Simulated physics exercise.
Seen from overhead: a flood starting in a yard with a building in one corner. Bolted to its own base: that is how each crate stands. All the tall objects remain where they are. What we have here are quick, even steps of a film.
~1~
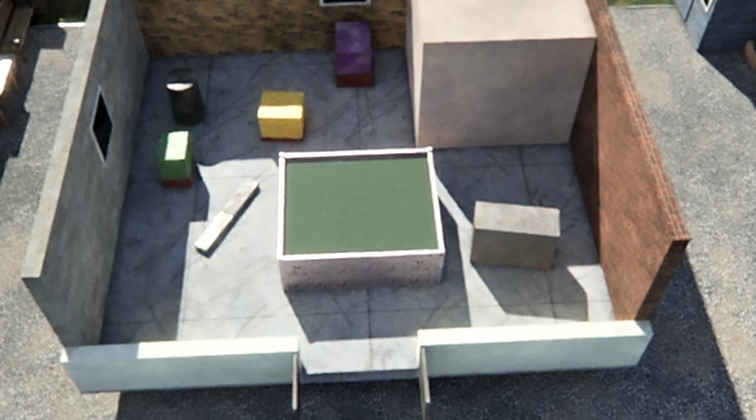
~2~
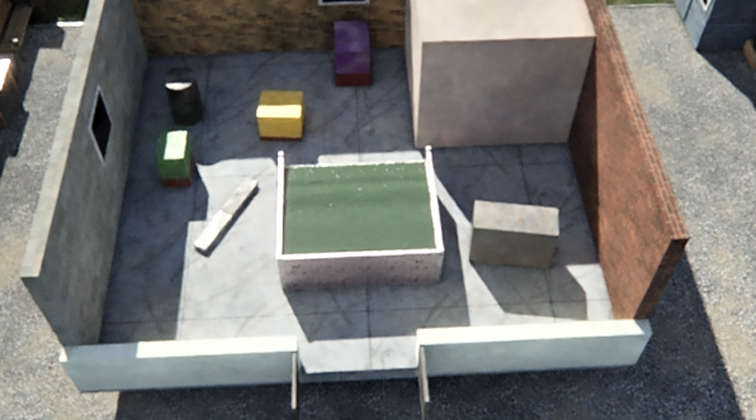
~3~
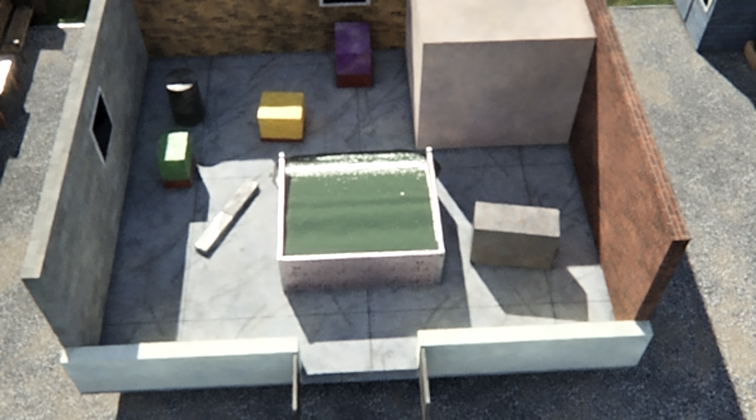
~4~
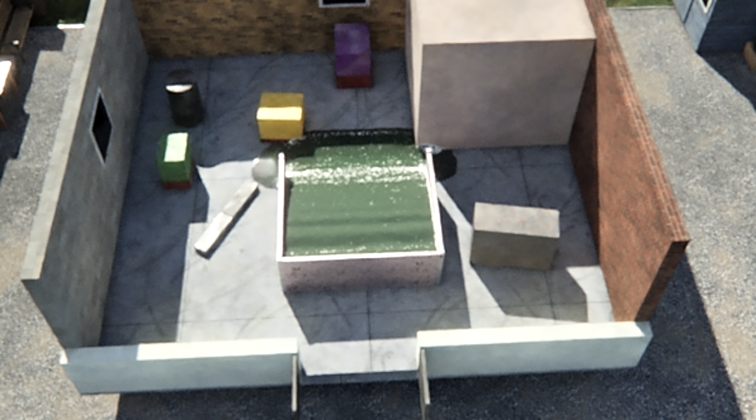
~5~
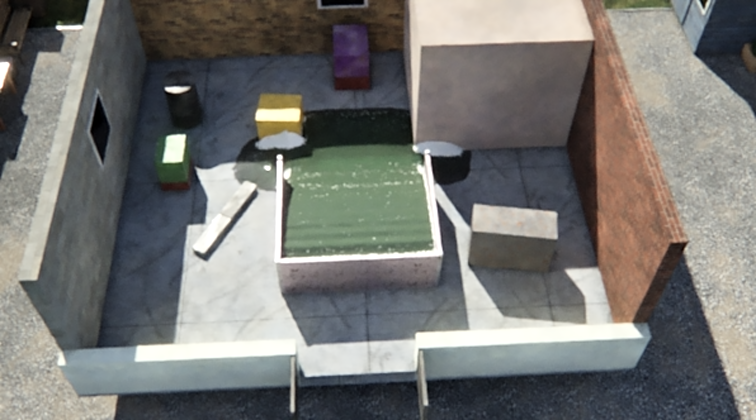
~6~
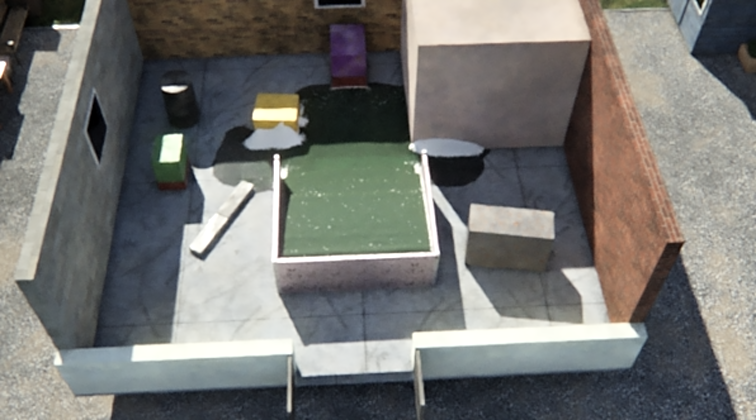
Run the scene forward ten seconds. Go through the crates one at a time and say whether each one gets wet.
As I see it, the yellow crate meets the water; the purple crate meets the water; the green crate meets the water.
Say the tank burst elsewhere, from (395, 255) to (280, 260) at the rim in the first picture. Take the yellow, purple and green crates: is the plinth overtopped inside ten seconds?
In that case the yellow crate is never flooded, the purple crate is never flooded and the green crate is never flooded.
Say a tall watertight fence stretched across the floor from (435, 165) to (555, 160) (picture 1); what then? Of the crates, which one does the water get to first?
That would be the yellow-painted one.
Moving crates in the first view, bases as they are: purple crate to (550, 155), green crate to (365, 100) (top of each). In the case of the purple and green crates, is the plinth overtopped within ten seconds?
Purple crate: Is missed. Green crate: Is overtopped.
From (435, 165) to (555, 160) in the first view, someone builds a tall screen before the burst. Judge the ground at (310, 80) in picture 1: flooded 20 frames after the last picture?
There: Wet.
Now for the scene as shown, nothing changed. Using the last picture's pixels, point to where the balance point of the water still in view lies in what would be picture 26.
The centre of mass sits at about (307, 137).
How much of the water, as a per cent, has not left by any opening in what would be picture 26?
Around 100 percent.
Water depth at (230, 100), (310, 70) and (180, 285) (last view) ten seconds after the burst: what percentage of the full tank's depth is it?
My figures are about 12, 12 and 12 percent.
A moment on, water covers 30 % of the floor; the yellow crate water round its plinth, the purple crate water round its plinth, the green crate water round its plinth.
Next, water covers 45 % of the floor; the yellow crate water round its plinth, the purple crate water round its plinth, the green crate water round its plinth.
Then, water covers 60 % of the floor; the yellow crate water round its plinth, the purple crate water round its plinth, the green crate water round its plinth.
Later, water covers 80 % of the floor; the yellow crate water round its plinth, the purple crate water round its plinth, the green crate water round its plinth.
In the end, water covers 100 % of the floor; the yellow crate was topped, the purple crate was topped, the green crate was topped.
